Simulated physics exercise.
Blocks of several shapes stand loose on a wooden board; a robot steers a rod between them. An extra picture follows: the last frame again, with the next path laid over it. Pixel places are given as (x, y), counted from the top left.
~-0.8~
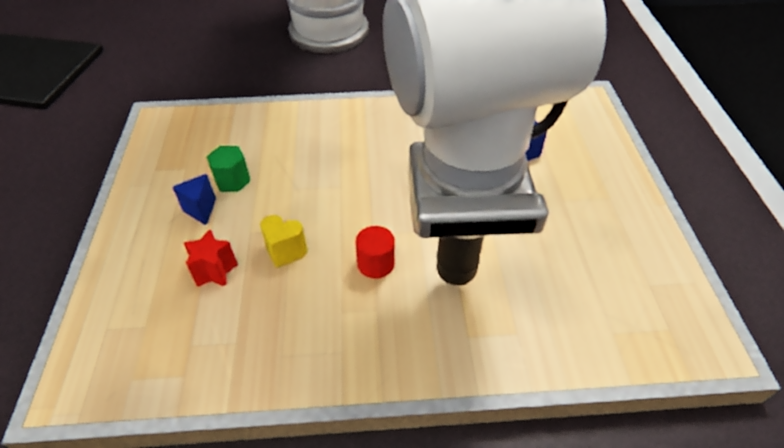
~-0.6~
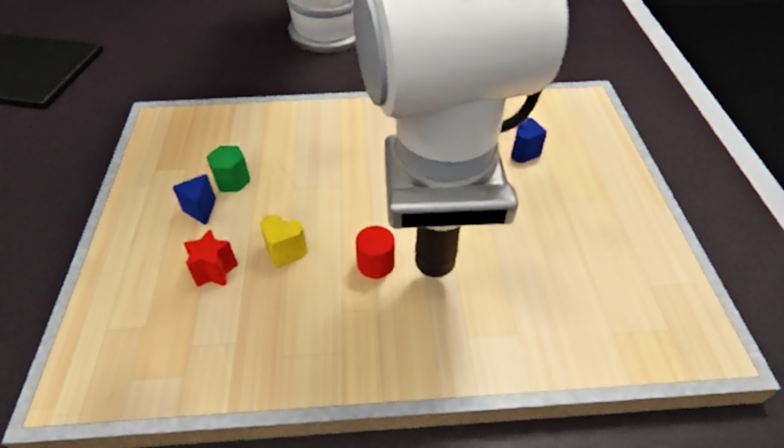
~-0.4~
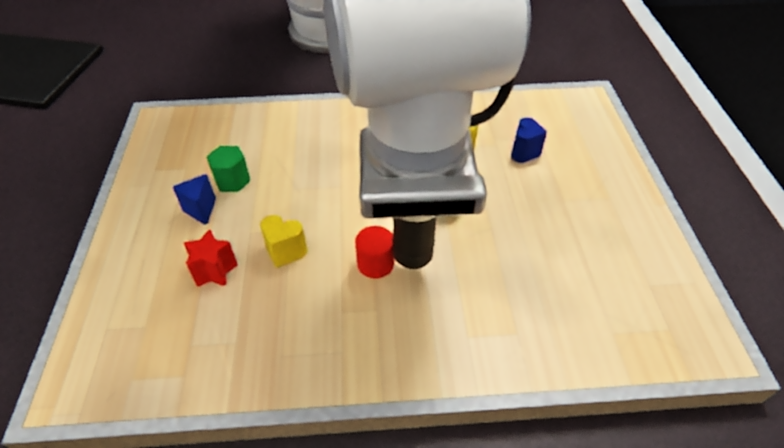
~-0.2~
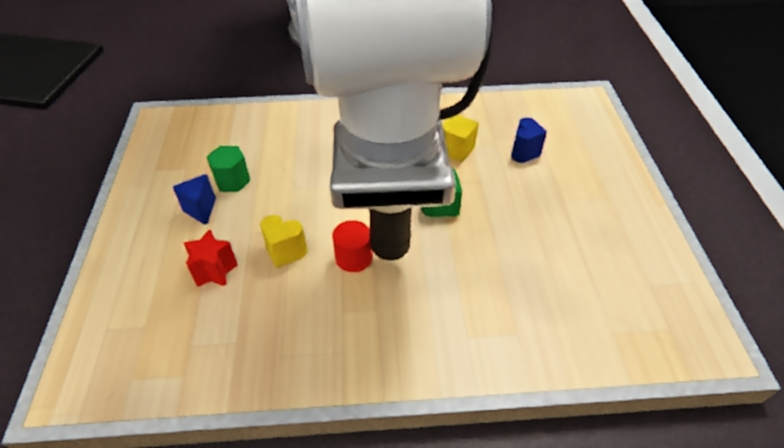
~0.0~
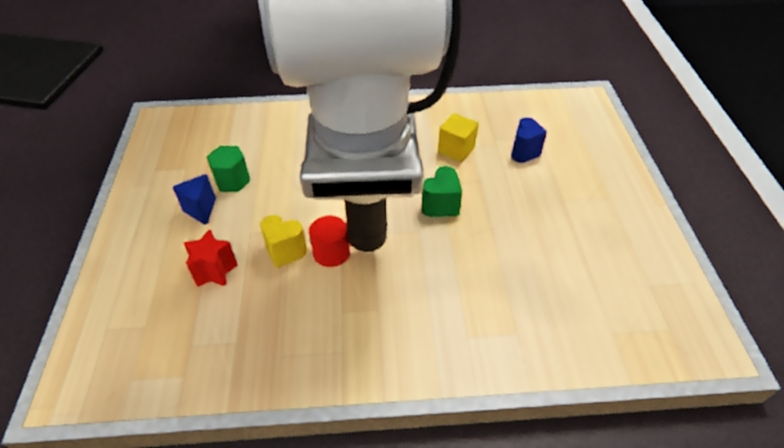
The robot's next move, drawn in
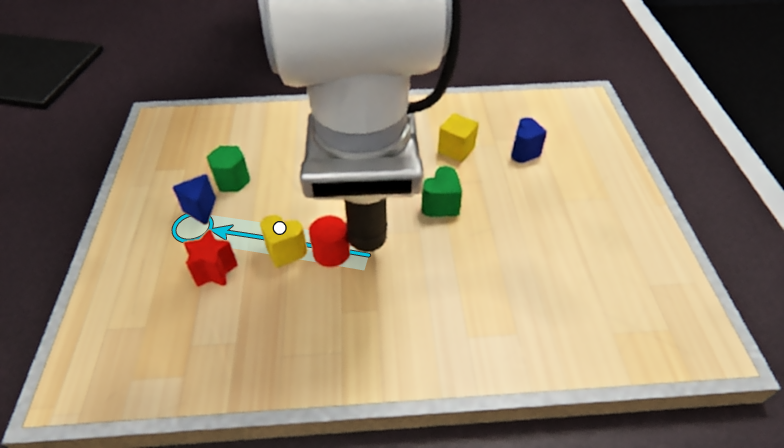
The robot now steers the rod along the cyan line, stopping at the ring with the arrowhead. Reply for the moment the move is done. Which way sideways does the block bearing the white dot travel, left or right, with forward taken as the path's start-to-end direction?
Seen from start to end, it moves left.
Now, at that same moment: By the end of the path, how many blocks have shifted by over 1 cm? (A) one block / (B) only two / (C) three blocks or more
C: Three blocks or more.
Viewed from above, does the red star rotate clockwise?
No
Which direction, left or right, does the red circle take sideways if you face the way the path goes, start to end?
That's a shift to the right.
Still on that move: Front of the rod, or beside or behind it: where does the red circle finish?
It slips out to the side or back.
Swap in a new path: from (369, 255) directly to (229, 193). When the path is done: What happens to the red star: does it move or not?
The red star is moved.
Path on the board, from (369, 255) directly to (193, 227); the dot is on the yellow heart-shaped block.
What follows on the original path. One third of the way, rod at (305, 228); yellow heart-shaped block at (227, 224), turned 50° anticlockwise; red circle at (267, 215).
Two thirds of the way, rod at (244, 218); red star at (199, 250), turned 25° anticlockwise; yellow heart-shaped block at (201, 215), turned 115° anticlockwise; red circle at (223, 191).
At the end, rod at (185, 209); blue three-sided block at (170, 178); red star at (199, 250), turned 25° anticlockwise; yellow heart-shaped block at (151, 223), turned 200° anticlockwise; red circle at (199, 177).
